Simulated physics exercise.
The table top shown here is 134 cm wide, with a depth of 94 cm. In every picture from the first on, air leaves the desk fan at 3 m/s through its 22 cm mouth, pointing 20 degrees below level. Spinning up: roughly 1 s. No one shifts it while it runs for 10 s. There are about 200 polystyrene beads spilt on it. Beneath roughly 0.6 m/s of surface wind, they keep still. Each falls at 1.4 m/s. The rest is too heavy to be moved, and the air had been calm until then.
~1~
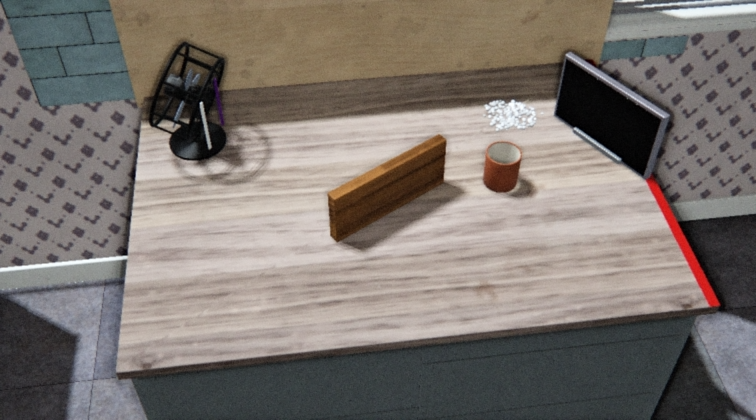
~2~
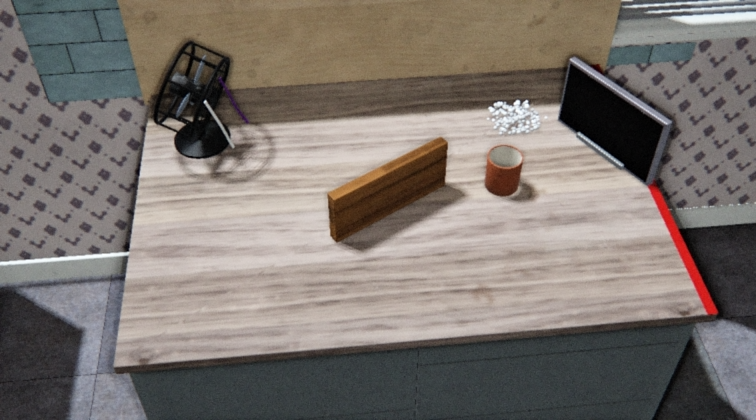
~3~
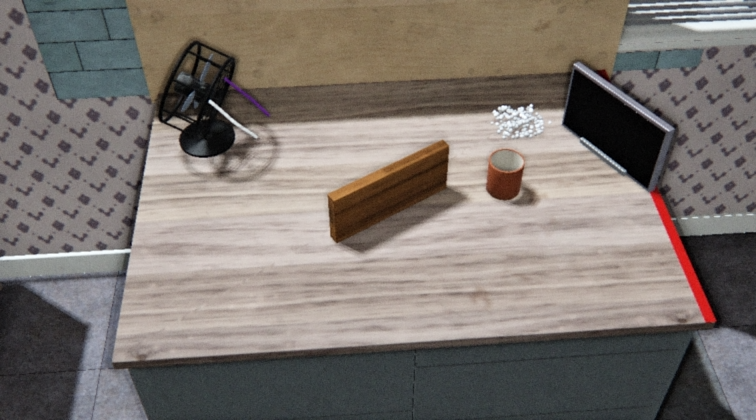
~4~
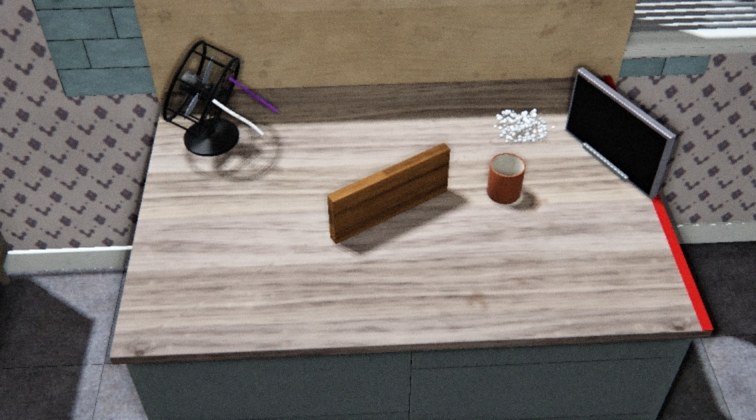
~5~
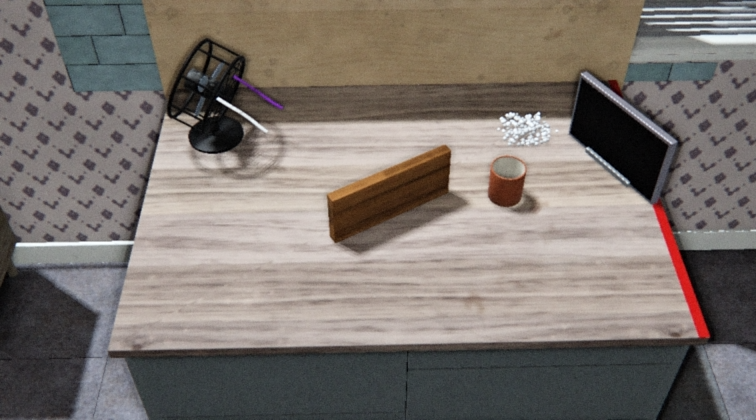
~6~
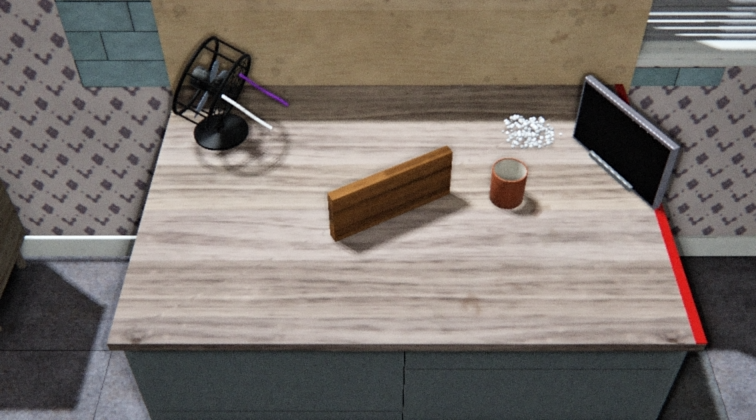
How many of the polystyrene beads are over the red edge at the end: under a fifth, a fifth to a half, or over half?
Beyond half.
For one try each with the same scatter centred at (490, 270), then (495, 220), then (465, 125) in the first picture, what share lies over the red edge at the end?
Try by try: About 0 per cent, 0 per cent and 100 per cent.
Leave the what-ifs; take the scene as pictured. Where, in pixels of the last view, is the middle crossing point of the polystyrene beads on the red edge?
The middle of the crossings lies near (634, 118) in the last picture.
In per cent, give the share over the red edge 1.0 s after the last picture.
I'd put it at some 90 %.
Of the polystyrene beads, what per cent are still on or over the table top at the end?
Estimate: Close to 0 percent.
Then, 1.0 s after the last picture the count stands so, 94 % are over the red edge.
Then, 2.2 s after the last picture the count stands so, 98 % are over the red edge.
Then, 4.6 s after the last picture the count stands so, 100 % are over the red edge.
Then, 9.1 s after the last picture, at the end, 100 % are over the red edge.
